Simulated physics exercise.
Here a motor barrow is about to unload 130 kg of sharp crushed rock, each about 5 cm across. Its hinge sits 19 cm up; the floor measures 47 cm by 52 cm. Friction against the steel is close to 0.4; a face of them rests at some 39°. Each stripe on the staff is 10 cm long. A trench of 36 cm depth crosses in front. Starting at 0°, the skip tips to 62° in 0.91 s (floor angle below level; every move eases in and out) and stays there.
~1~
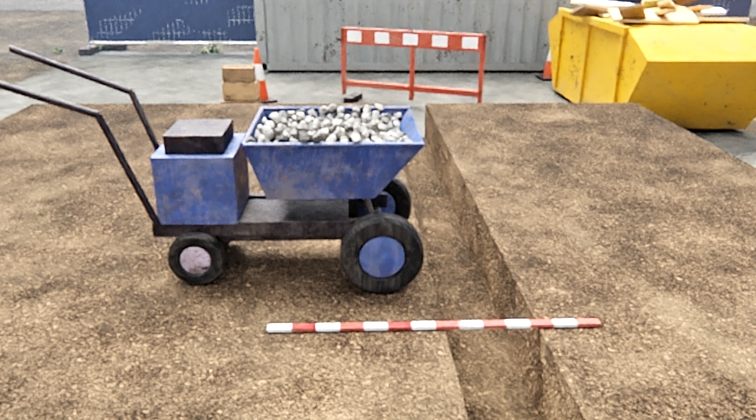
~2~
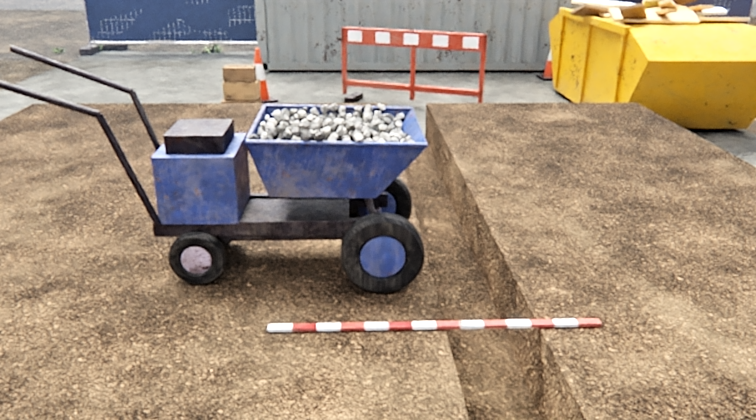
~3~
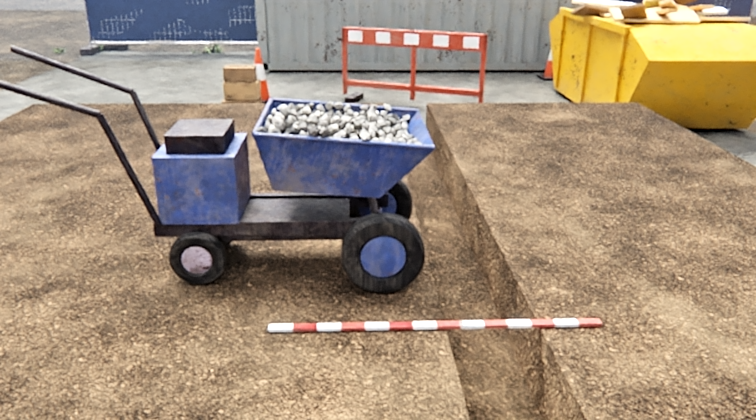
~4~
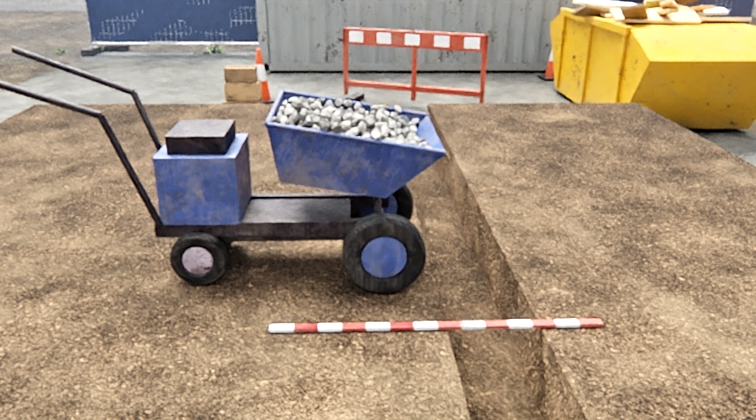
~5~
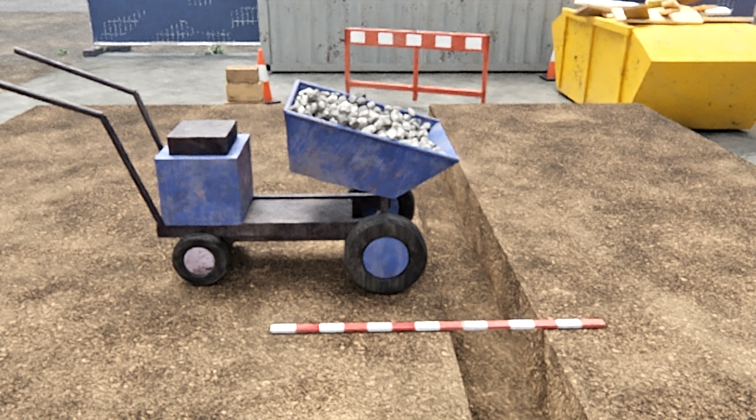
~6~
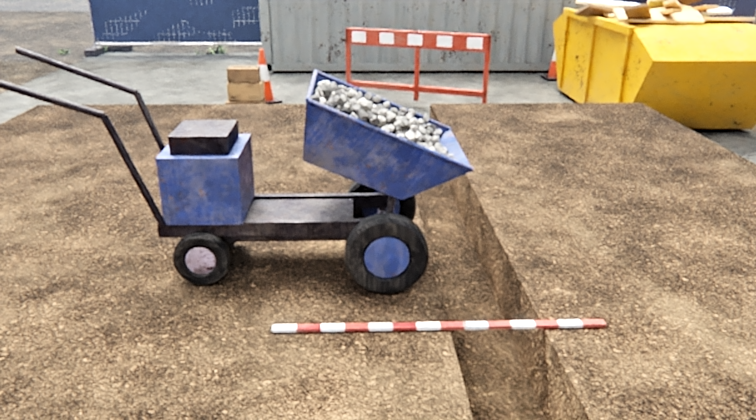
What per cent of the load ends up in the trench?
Close to 20 in a hundred.
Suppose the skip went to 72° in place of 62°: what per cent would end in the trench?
In that case some 50 per cent.
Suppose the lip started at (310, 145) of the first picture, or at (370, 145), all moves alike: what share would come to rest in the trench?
Near 40 per cent from the first place, 50 from the second.
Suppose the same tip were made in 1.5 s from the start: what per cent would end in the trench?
It would be near 30 per cent.
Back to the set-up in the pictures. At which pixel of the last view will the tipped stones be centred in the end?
Around (532, 257).
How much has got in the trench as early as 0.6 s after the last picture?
About 5 per cent by then.
Then, 0.3 s after the last picture the floor is at 52°, 100 % in the skip; the foremost stones are at (485, 184).
Then, 0.6 s after the last picture the floor is at 62°, 81 % in the skip, 5 % in the trench, 14 % past the trench; the foremost stones are at (555, 261).
Then, 1.0 s after the last picture the floor is at 62°, 57 % in the skip, 6 % in the trench, 37 % past the trench; the foremost stones are at (635, 264).
Then, 2.9 s after the last picture the floor is at 62°, 43 % in the skip, 20 % in the trench, 36 % past the trench; the foremost stones are at (660, 257).
